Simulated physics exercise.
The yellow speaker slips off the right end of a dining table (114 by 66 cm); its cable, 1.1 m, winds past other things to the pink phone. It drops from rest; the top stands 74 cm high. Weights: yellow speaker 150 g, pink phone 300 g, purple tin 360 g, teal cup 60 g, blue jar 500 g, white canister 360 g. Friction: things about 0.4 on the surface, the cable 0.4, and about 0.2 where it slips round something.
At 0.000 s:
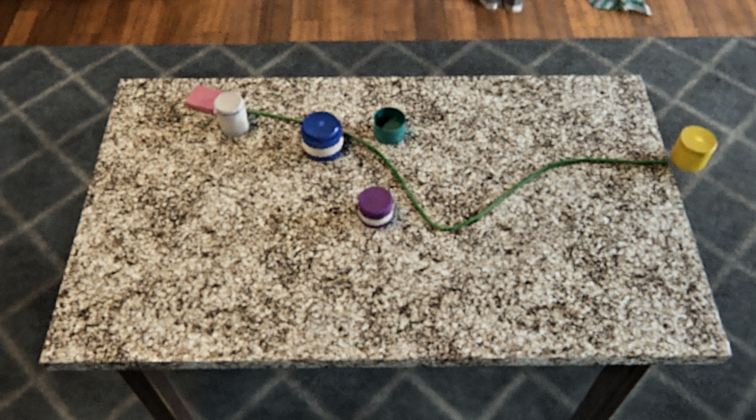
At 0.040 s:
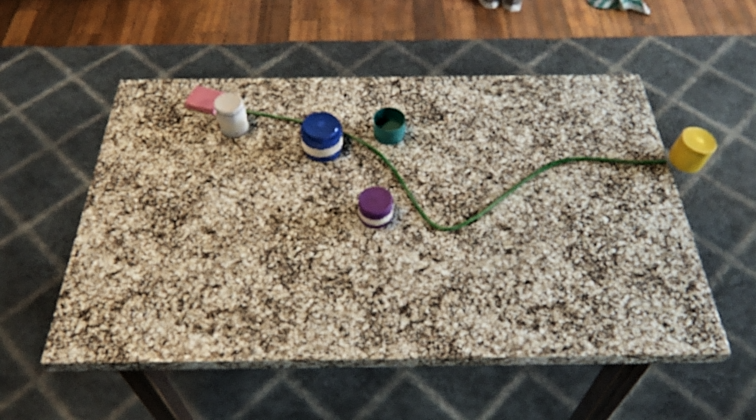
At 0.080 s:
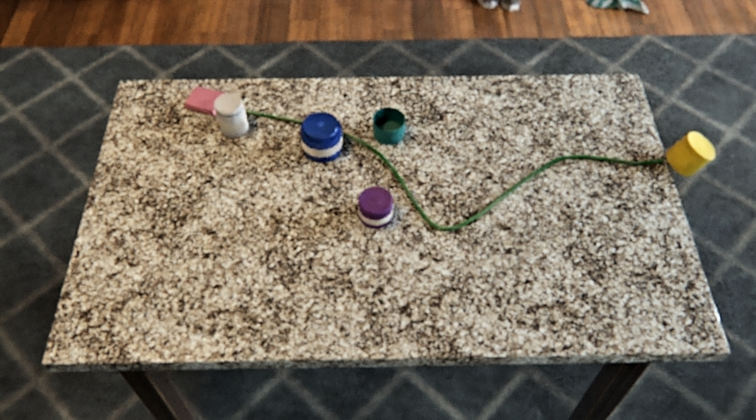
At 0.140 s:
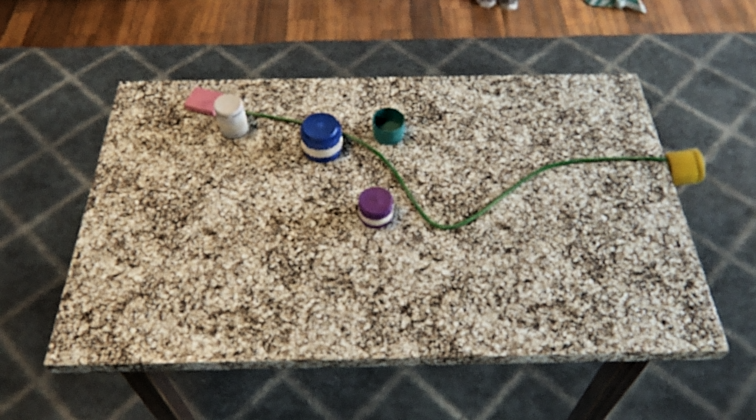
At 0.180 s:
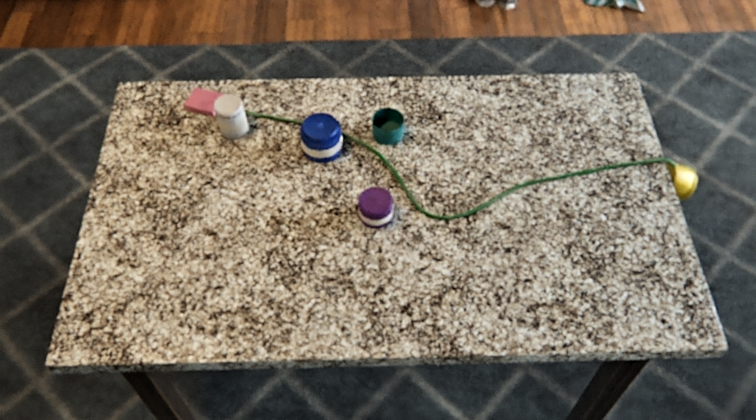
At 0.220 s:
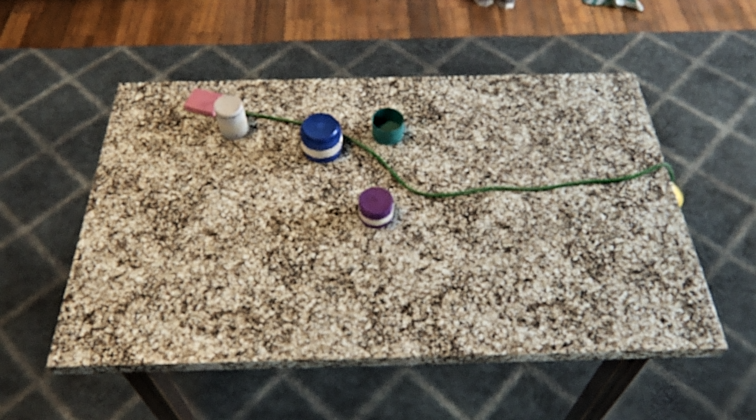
A yellow speaker tips at the right edge of a speckled tabletop and drops below it, drawing the attached green cable straighter across the surface, while the blue jar, purple tin, teal cup, white canister and pink phone stay still.
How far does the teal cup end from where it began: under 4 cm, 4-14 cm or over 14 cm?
The teal cup slides into the middle band.
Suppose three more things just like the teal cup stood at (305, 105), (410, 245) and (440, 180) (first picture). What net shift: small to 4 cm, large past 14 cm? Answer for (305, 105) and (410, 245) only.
In turn: Small, small.
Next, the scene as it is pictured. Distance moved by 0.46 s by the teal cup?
About: Teal cup 8 cm.
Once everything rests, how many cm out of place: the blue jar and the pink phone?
About: Blue jar 0 cm, pink phone 4 cm.
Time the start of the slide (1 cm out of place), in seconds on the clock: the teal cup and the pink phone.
About: Teal cup 0.30 s, pink phone 0.32 s.
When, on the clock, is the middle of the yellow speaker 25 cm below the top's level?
That is: 0.70 s.
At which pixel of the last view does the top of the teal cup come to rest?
Near (396, 87).
At 0.5 s, the cable's tail end at (235, 110); teal cup 9 cm off its start, yellow speaker over the edge, pink phone 3 cm off its start.
At 0.7 s, the cable's tail end at (238, 111); teal cup 9 cm off its start, yellow speaker over the edge, pink phone 4 cm off its start.
At 1.0 s, the cable's tail end at (238, 111); teal cup 9 cm off its start at (396, 87), yellow speaker over the edge, pink phone 4 cm off its start at (220, 103).
At 1.2 s, the cable's tail end at (238, 111); teal cup 9 cm off its start, pink phone 4 cm off its start, yellow speaker over the edge.
At 2.4 s, the cable's tail end at (238, 111); teal cup 9 cm off its start at (396, 87), yellow speaker over the edge, pink phone 4 cm off its start at (220, 103).
